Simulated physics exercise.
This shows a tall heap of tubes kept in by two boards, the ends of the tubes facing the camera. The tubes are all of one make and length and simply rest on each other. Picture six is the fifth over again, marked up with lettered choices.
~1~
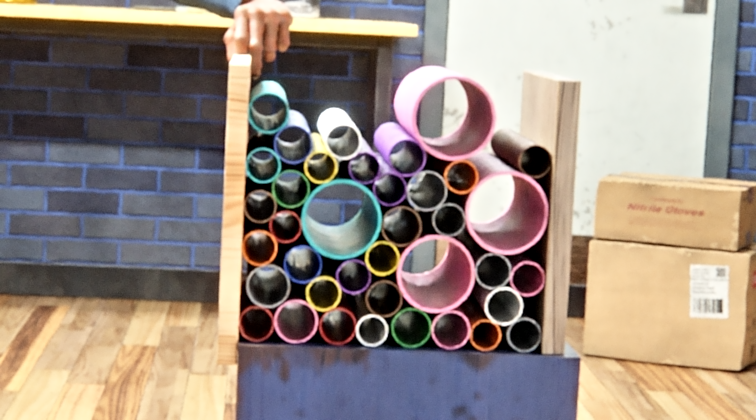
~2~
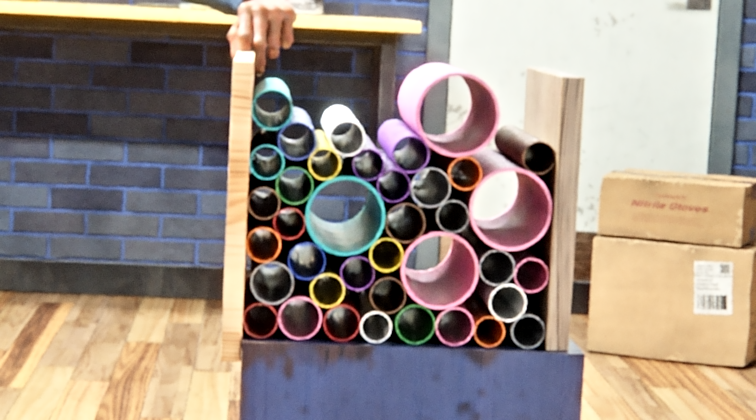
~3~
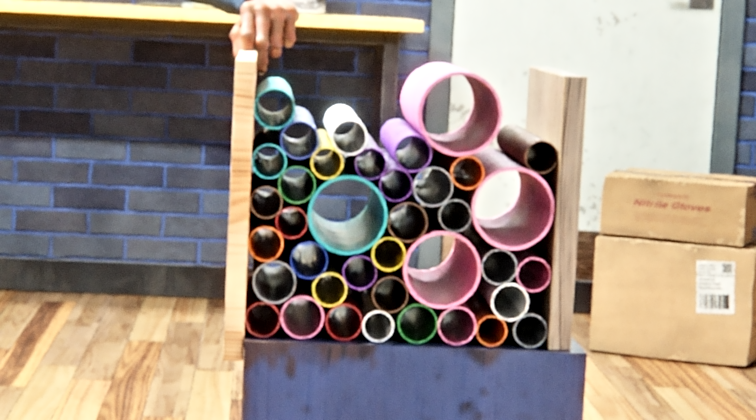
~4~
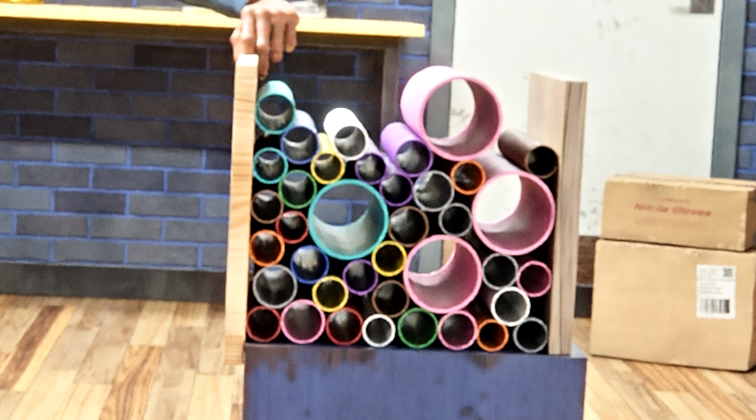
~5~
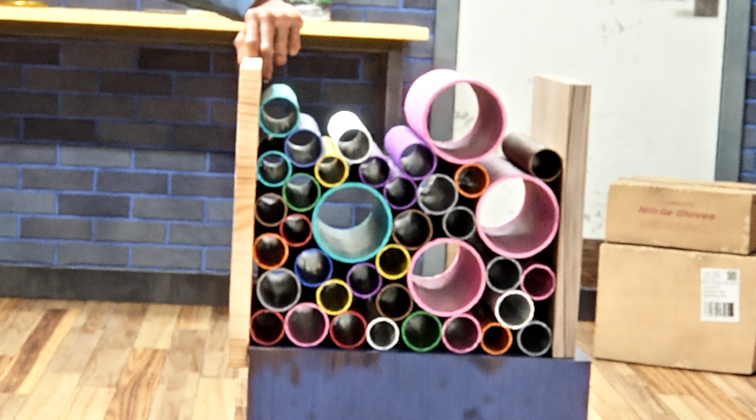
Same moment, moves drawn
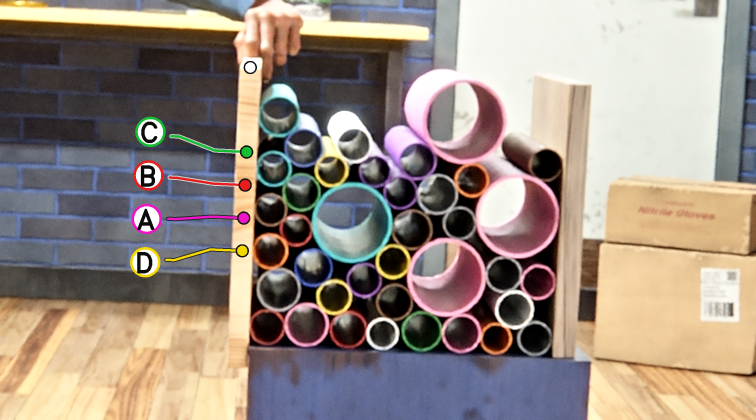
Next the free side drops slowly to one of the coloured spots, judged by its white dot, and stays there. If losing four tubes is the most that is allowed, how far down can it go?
The last mark within the limit is A.
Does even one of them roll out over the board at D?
Yes, at D.
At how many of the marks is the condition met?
Three of them.
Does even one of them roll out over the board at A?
At A: Yes.
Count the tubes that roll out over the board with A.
The count is three.
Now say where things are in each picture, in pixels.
The first picture shows a purple tube (364, 168); a pink tube (454, 118); side board (235, 197).
The second picture shows side board (239, 194); a red tube (261, 320).
The third picture shows a pink tube (457, 325); a pink tube (442, 270).
The fourth picture shows an orange tube (266, 248); a grey tube (499, 271).
The fifth picture shows a grey tube (459, 223); a purple tube (375, 171); a pink tube (464, 122).
On the copy, A at (244, 218); B at (245, 185); C at (246, 152); D at (242, 251); the white dot at (250, 68).
On A. First, top of the board (258, 137).
Then, top of the board (254, 215).
Finally, top of the board (254, 218), three out over the board.
By contrast, B one out over the board; C none out over the board; D more than four out over the board.
